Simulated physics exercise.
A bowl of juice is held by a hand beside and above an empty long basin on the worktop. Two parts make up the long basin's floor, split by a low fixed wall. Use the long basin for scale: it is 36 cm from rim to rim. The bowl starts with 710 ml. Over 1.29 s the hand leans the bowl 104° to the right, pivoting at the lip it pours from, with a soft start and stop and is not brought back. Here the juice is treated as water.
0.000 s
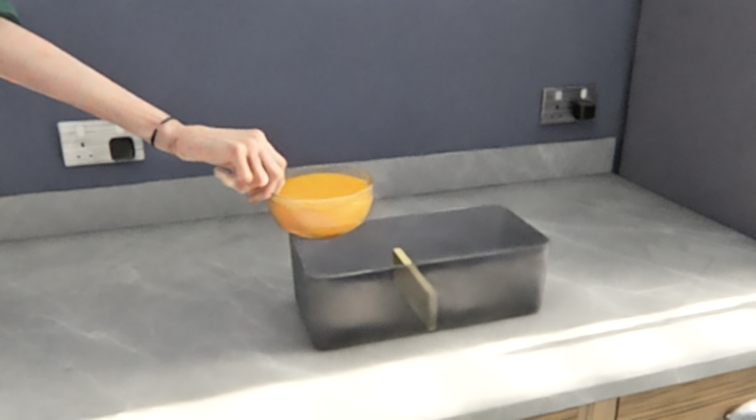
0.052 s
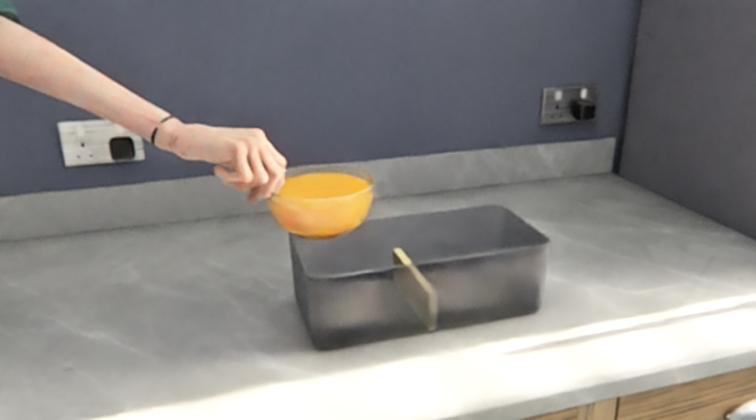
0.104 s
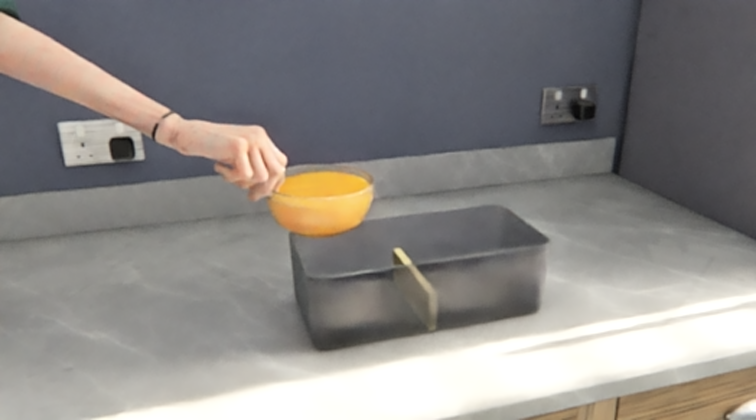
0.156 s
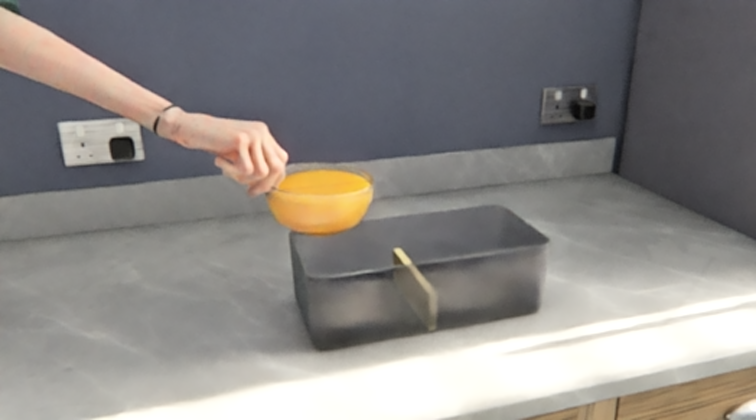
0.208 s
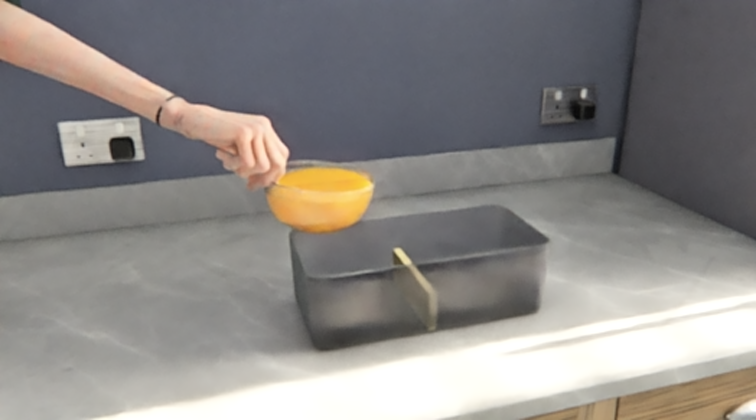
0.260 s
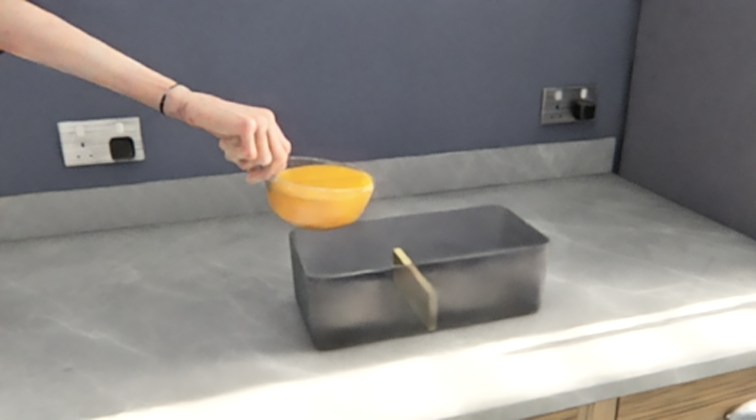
To begin with, a hand holds a clear bowl of orange juice level, beside and above an empty dark basin with a divider on a grey worktop. The hand then slowly leans the bowl slightly to the right, and the juice shifts toward the right rim while the basin stays still and empty.
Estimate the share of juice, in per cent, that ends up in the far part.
About 90 per cent.
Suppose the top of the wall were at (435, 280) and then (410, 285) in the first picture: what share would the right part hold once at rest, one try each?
55 in a hundred, followed by 90 in a hundred.
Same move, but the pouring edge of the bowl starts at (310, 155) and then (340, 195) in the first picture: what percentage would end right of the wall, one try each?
About 0 %, then about 10 %.
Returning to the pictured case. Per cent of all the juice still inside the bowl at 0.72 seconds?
Around 48 percent.
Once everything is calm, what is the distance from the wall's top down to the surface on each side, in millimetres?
The left comes to roughly 56 mm and the right to roughly 36 mm.
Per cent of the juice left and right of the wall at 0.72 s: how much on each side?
Left roughly 7, right roughly 10.
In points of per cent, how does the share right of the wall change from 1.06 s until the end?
Its share increases, some 12 in a hundred.
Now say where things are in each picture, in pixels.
In the first picture, it leans 0°; its right rim is at (371, 178); the juice meets the walls at (267, 193) and (368, 183); the long basin's rim runs from (298, 254) to (526, 223); the wall's top is at (413, 270).
In the second picture, it leans 0°; its right rim is at (371, 178); the juice meets the walls at (267, 193) and (368, 182).
In the third picture, it leans 2°; its right rim is at (371, 178); the juice meets the walls at (267, 192) and (368, 181).
In the fourth picture, it leans 4°; its right rim is at (371, 178); the juice meets the walls at (267, 190) and (368, 180).
In the fifth picture, it leans 7°; its right rim is at (371, 178); the juice meets the walls at (267, 188) and (368, 177).
In the sixth picture, it leans 10°; its right rim is at (371, 178); the juice meets the walls at (267, 185) and (368, 175).
By 0.72 s the tilt is 61° and 48 per cent is still to pour, 7 is left of the wall and 10 right of it.
By 1.06 s the tilt is 96° and 4 per cent is still to pour, 8 is left of the wall and 78 right of it.
By 1.41 s the tilt is 104° and 0 per cent is still to pour, 10 is left of the wall and 89 right of it.
By 1.79 s the tilt is 104° and 0 per cent is still to pour, 10 is left of the wall and 89 right of it.
At rest 10 per cent lies left of the wall, 90 right of it and 1 outside.
